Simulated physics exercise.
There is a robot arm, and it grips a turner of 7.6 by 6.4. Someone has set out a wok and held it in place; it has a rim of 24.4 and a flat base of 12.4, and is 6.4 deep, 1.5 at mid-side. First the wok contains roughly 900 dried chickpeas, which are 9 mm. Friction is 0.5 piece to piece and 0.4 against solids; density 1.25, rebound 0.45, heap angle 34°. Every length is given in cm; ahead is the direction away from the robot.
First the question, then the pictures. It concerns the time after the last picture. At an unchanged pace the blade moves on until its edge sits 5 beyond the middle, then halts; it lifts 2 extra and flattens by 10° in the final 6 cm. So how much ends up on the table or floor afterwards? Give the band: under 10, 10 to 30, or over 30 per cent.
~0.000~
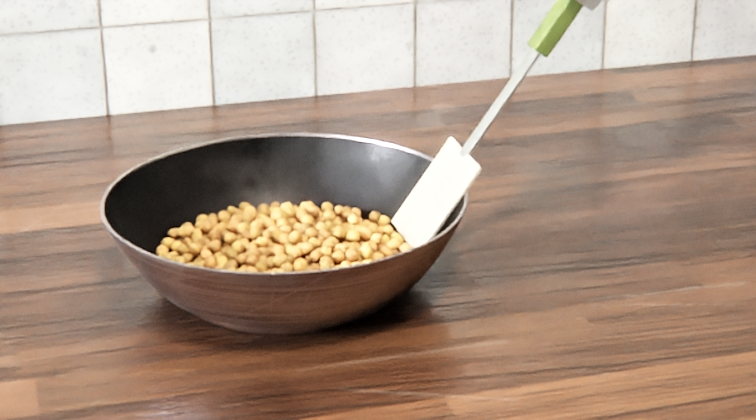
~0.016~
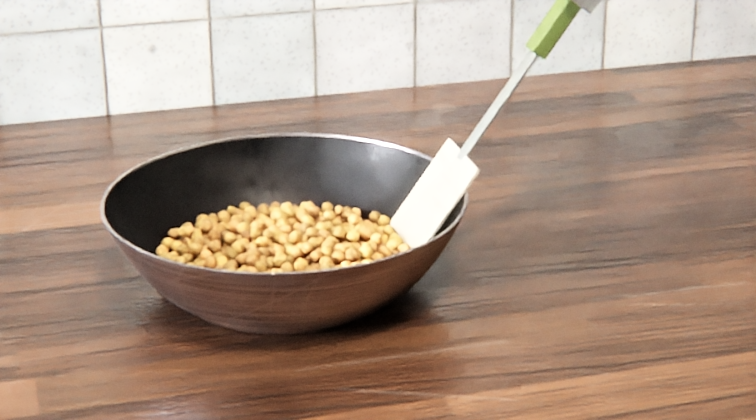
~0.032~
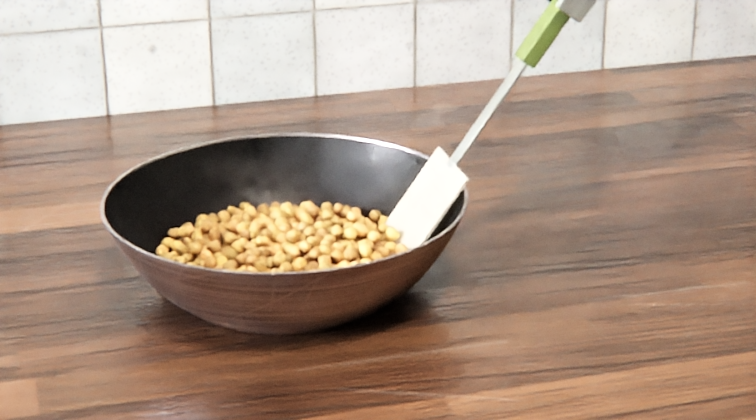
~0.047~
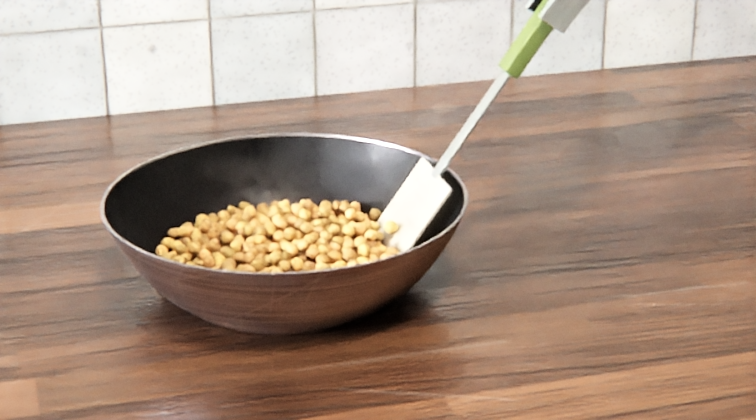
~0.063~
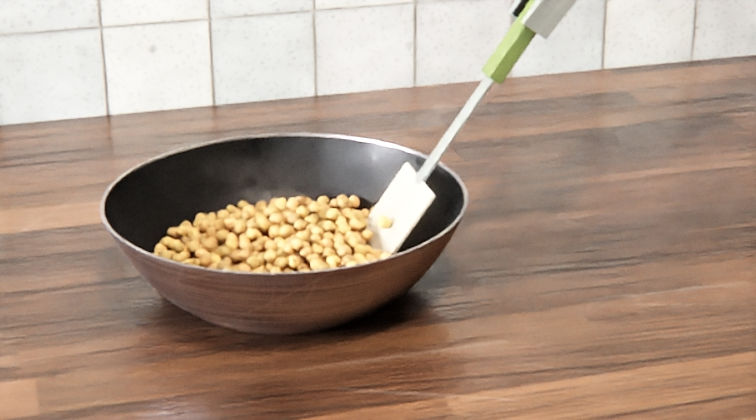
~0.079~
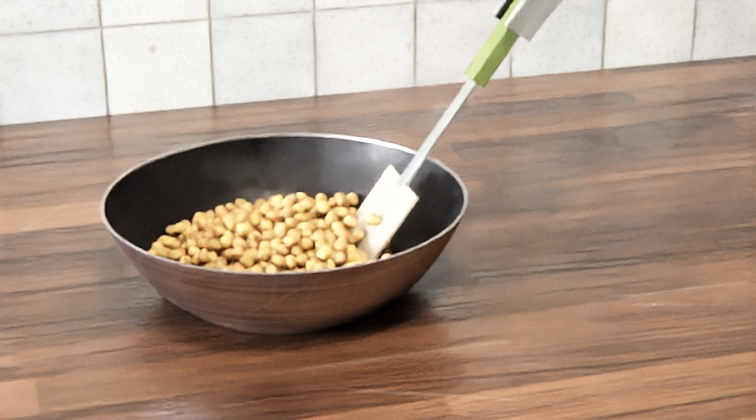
Under 10 per cent.
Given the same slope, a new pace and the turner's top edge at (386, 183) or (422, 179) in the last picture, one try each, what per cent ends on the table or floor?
About 0 and 0 per cent.
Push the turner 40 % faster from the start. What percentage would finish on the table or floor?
Estimated share: Some 0 %.
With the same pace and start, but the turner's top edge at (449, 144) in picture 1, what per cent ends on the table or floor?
Some 0 per cent.
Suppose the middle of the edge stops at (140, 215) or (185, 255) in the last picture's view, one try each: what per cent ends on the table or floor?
Some 25 and 5 per cent.
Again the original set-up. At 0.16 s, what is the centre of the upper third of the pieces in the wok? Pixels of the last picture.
At about (236, 244).
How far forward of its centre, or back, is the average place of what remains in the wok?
The balance point is about 3.5 cm ahead.
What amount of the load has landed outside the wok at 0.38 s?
0 %.
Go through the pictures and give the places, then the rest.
The first frame shows turner top edge at (466, 152), sloping 54°; upper third of the load around (284, 248), from x 155 to 410, top at y 205; 900 in the wok.
The second frame shows turner top edge at (464, 154), sloping 54°; upper third of the load around (284, 248), from x 155 to 410, top at y 205.
The third frame shows turner top edge at (454, 163), sloping 54°; upper third of the load around (288, 248), from x 155 to 410, top at y 205.
The fourth frame shows turner top edge at (437, 173), sloping 54°; upper third of the load around (290, 246), from x 155 to 415, top at y 205.
The fifth frame shows turner top edge at (421, 179), sloping 54°; upper third of the load around (291, 245), from x 155 to 415, top at y 200.
The sixth frame shows turner top edge at (404, 181), sloping 54°; upper third of the load around (283, 244), from x 150 to 415, top at y 195; 900 in the wok.
By 0.12 s, sloping 53°, highest piece 5 above the table; 900 in the wok.
By 0.16 s, sloping 49°, highest piece 6 above the table; 900 in the wok.
By 0.38 s, sloping 44°, highest piece 6 above the table; 900 in the wok.
By 1.43 s, sloping 44°, highest piece 6 above the table; 900 in the wok.
Final count, 900 in the wok. That is 0 % on the table or floor.
